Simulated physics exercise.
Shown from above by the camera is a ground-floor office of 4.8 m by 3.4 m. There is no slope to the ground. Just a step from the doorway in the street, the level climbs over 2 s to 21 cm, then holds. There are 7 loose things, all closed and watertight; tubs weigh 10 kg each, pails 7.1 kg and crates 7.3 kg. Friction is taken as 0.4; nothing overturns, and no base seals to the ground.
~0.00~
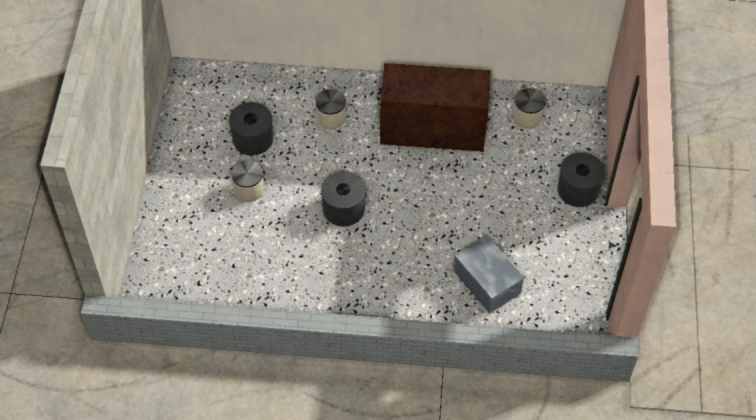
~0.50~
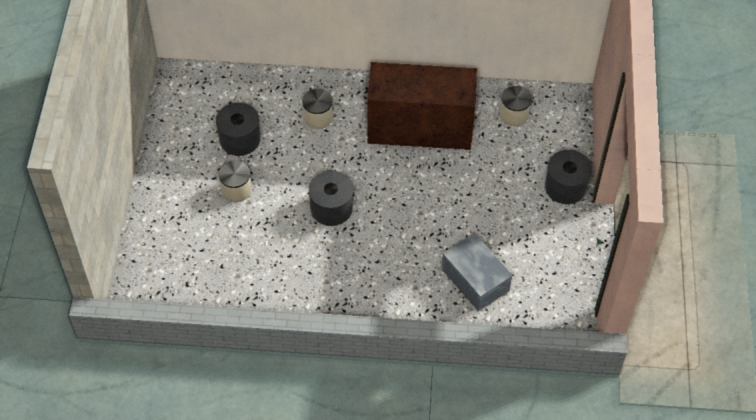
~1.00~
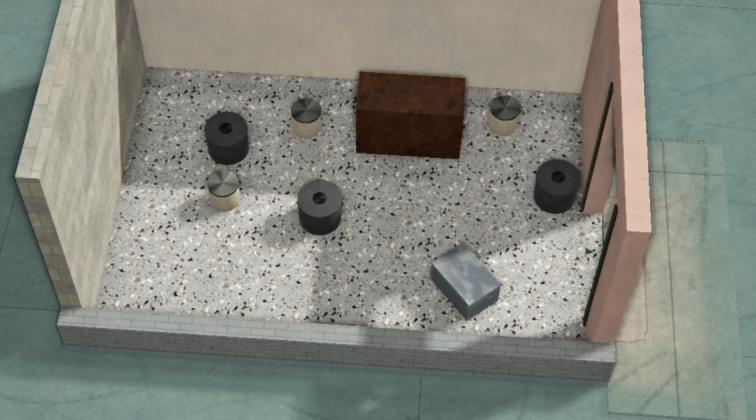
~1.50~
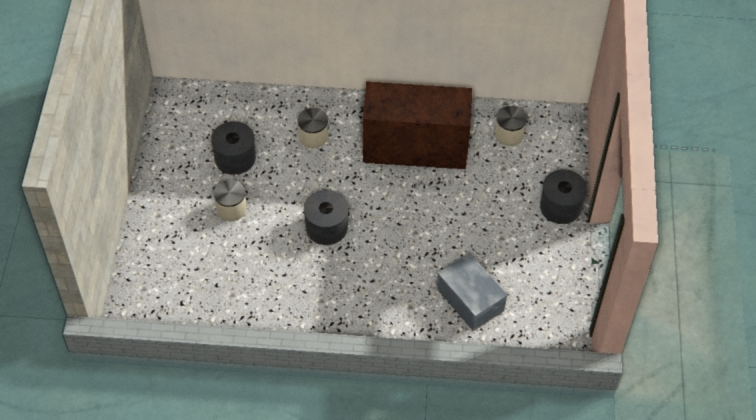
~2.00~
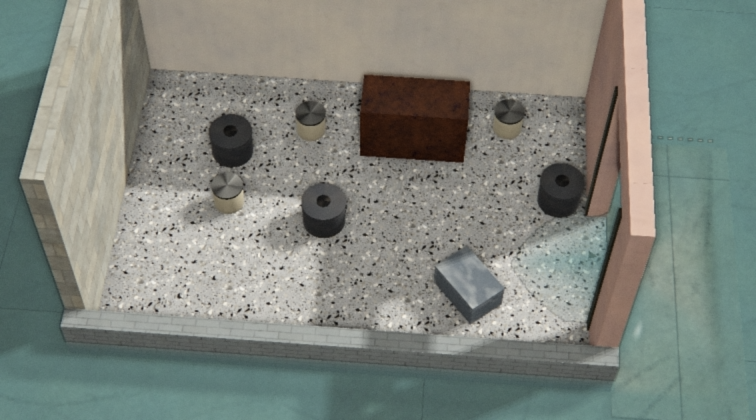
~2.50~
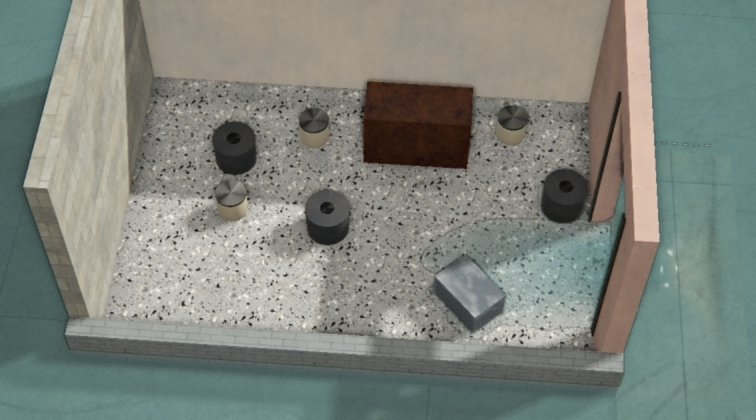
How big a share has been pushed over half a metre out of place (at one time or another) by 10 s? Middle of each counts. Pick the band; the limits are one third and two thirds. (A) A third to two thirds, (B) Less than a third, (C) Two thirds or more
A, A third to two thirds.
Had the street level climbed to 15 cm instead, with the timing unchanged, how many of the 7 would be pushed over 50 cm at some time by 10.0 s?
In that case the number is 1.
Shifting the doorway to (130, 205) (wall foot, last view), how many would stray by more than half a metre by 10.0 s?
Result: 7 of them.
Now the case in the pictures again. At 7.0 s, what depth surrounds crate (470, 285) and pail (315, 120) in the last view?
Some 13 cm at the first, some 2 cm at the second.
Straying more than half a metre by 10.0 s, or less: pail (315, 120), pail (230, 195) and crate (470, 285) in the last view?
First not as far, then farther, then farther.
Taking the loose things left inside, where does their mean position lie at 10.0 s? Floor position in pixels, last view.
Close to (329, 190).
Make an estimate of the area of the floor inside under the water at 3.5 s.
Near 6.0 m2 in all.
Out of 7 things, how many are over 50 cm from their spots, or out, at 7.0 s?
3.
After 3.5 s 1 of 7 are over 50 cm from their spots; 0 afloat.
After 4.5 s 2 of 7 are over 50 cm from their spots; 1 afloat.
After 7.0 s 3 of 7 are over 50 cm from their spots; 2 afloat.
After 10.0 s 4 of 7 are over 50 cm from their spots, and 4 have been at some point; 4 afloat.
